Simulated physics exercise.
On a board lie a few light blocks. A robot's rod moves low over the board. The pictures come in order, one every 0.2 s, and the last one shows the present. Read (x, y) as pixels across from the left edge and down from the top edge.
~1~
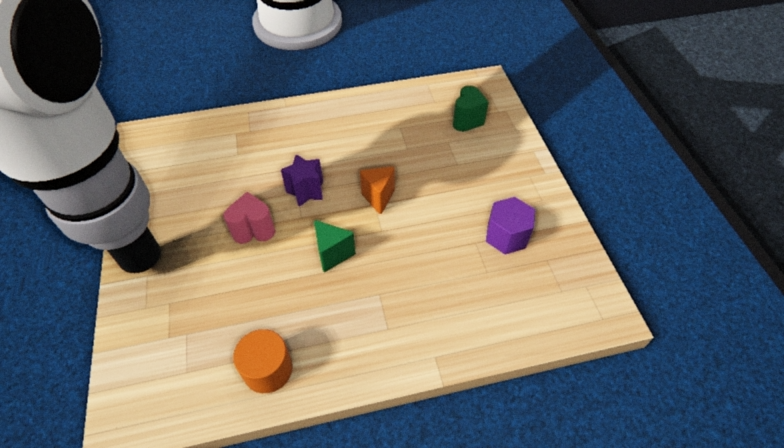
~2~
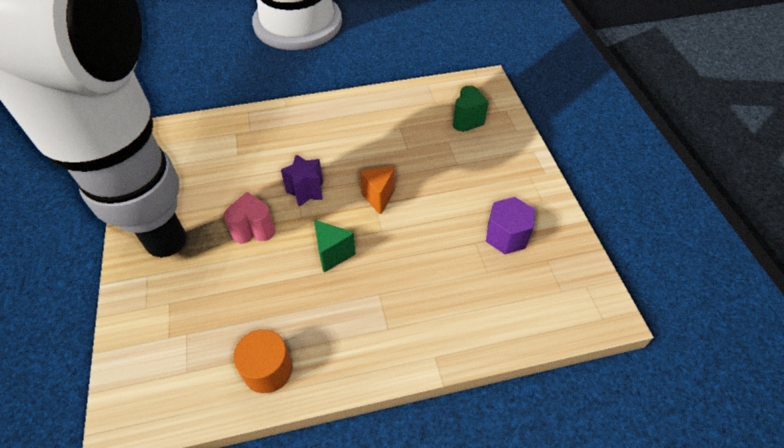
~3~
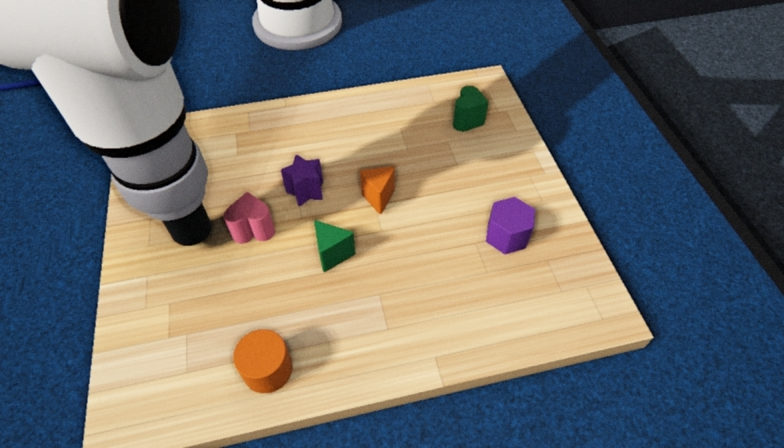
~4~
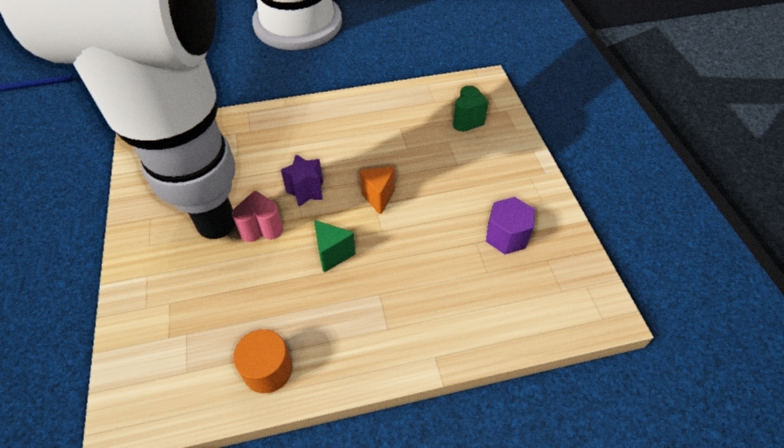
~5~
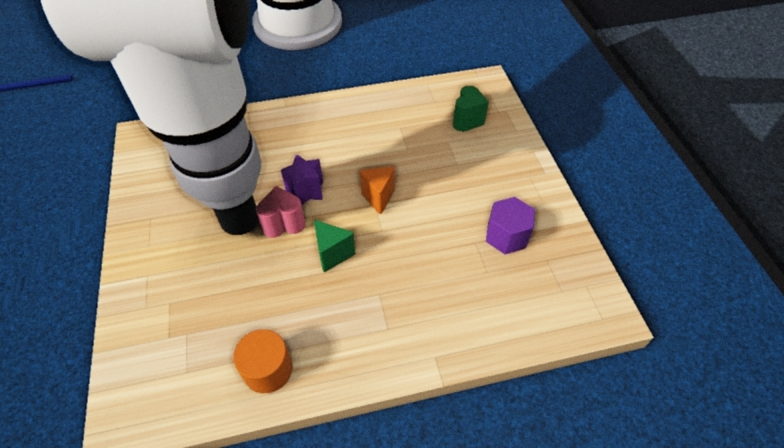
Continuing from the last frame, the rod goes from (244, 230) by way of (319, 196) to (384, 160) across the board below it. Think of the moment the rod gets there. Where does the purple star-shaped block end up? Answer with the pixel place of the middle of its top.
Just about (352, 125).
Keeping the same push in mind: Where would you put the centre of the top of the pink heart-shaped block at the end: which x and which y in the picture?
Around (327, 199).
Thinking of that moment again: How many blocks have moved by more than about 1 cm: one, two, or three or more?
That push would leave two blocks displaced by more than about 1 cm.
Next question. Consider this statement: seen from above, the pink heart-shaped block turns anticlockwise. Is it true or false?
Verdict: False.
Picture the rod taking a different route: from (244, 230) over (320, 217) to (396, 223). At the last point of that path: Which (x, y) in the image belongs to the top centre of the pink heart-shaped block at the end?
In the picture, that point is around (431, 195).
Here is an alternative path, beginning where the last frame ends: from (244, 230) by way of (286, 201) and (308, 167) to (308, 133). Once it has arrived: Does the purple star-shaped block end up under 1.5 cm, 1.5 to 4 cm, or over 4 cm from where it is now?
Final distance: More than 4 cm.
On the path given first. One third of the way, rod at (294, 197); pink heart-shaped block at (319, 199); purple star-shaped block at (312, 162), turned 20° anticlockwise.
Two thirds of the way, rod at (343, 174); pink heart-shaped block at (327, 199), turned 20° clockwise; purple star-shaped block at (344, 137), turned 50° anticlockwise.
At the end, rod at (383, 150); pink heart-shaped block at (327, 199), turned 20° clockwise; purple star-shaped block at (352, 125), turned 105° anticlockwise; orange triangle in place.
